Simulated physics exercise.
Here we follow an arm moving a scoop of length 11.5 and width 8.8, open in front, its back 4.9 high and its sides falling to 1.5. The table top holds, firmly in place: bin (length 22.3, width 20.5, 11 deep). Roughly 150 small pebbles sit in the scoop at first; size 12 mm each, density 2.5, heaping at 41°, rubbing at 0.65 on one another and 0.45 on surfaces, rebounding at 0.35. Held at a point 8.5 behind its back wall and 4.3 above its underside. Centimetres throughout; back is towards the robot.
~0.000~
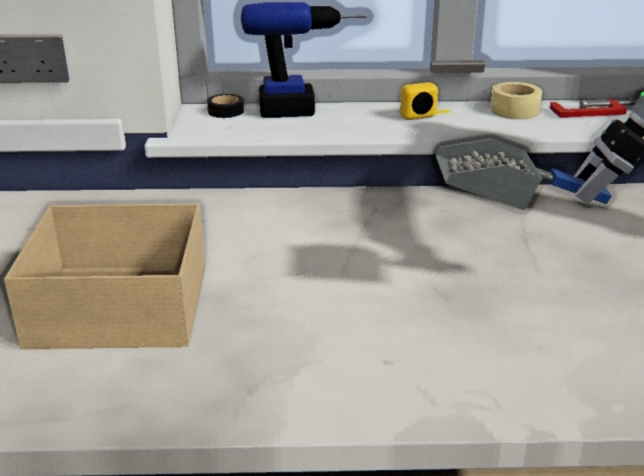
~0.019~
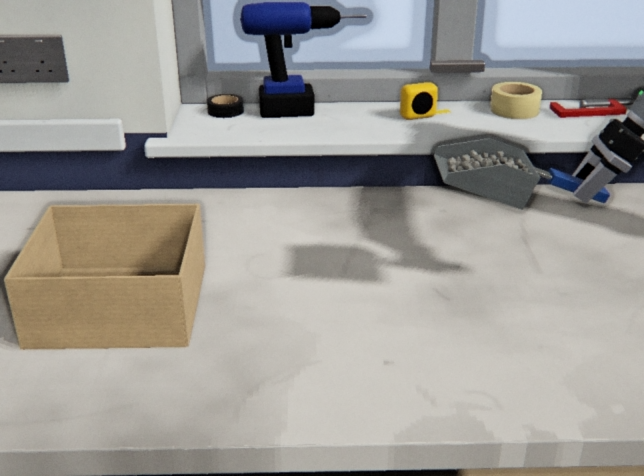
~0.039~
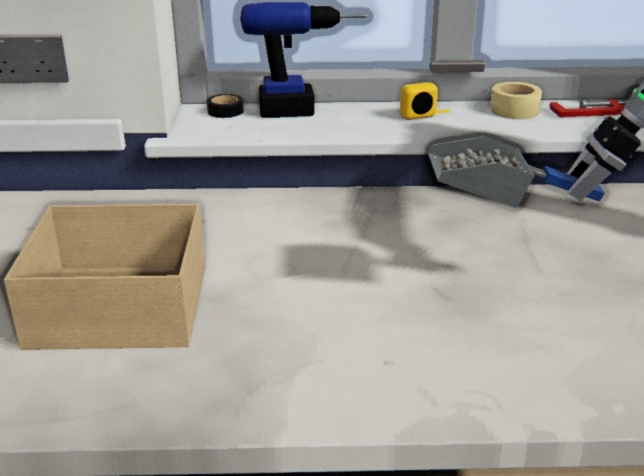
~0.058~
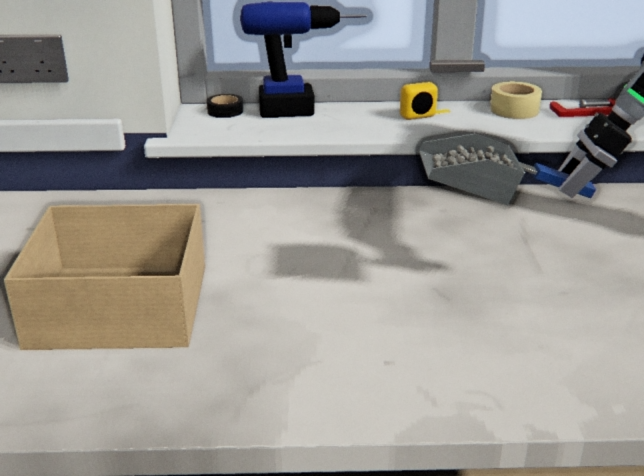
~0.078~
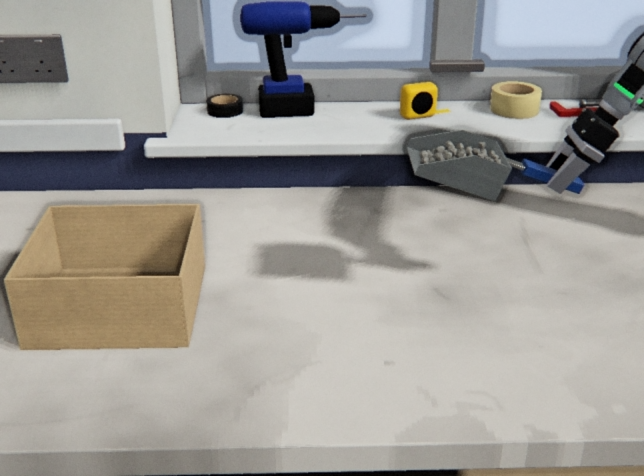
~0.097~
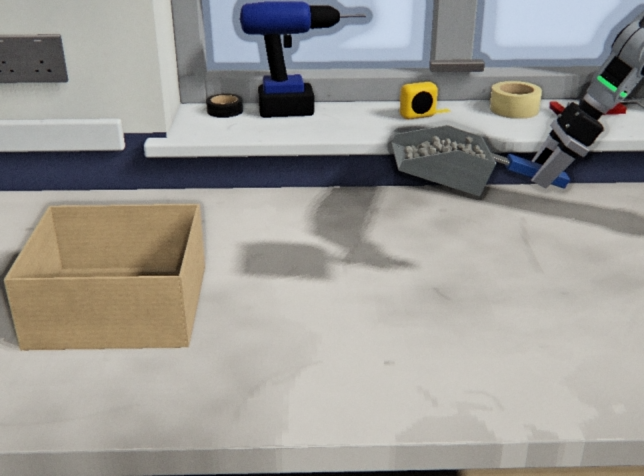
The video shows a robotic arm holding a grey scoop of small pebbles above a pale countertop, with an open cardboard box at left and tools on a ledge behind; the arm moves the scoop a short way left.
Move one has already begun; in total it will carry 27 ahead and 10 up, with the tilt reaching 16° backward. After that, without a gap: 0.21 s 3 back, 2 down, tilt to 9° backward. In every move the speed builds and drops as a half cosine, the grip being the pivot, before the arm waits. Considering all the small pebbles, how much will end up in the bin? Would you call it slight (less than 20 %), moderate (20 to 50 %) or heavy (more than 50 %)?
I would call it moderate.
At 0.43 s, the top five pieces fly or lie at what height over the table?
Around 30 cm, I reckon.
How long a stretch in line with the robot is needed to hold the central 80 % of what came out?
It covers about 24 centimetres.
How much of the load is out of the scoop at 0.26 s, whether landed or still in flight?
Share gone by then: Close to 0 %.
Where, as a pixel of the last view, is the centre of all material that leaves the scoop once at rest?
Roughly at pixel (165, 300).
After 0.26 s, tilted 16° backward, highest piece 31 above the table; 151 on the scoop.
After 0.43 s, tilted 11° backward, highest piece 30 above the table; 67 on the scoop, 84 in flight or on a rim.
After 0.71 s, tilted 9° backward, highest piece 27 above the table; 61 on the scoop, 53 in the bin, 32 on the table or floor, 5 in flight or on a rim.
After 1.76 s, tilted 9° backward, highest piece 27 above the table; 61 on the scoop, 53 in the bin, 37 on the table or floor.
At rest, 61 on the scoop, 53 in the bin, 37 on the table or floor. That is 35 % in the bin.
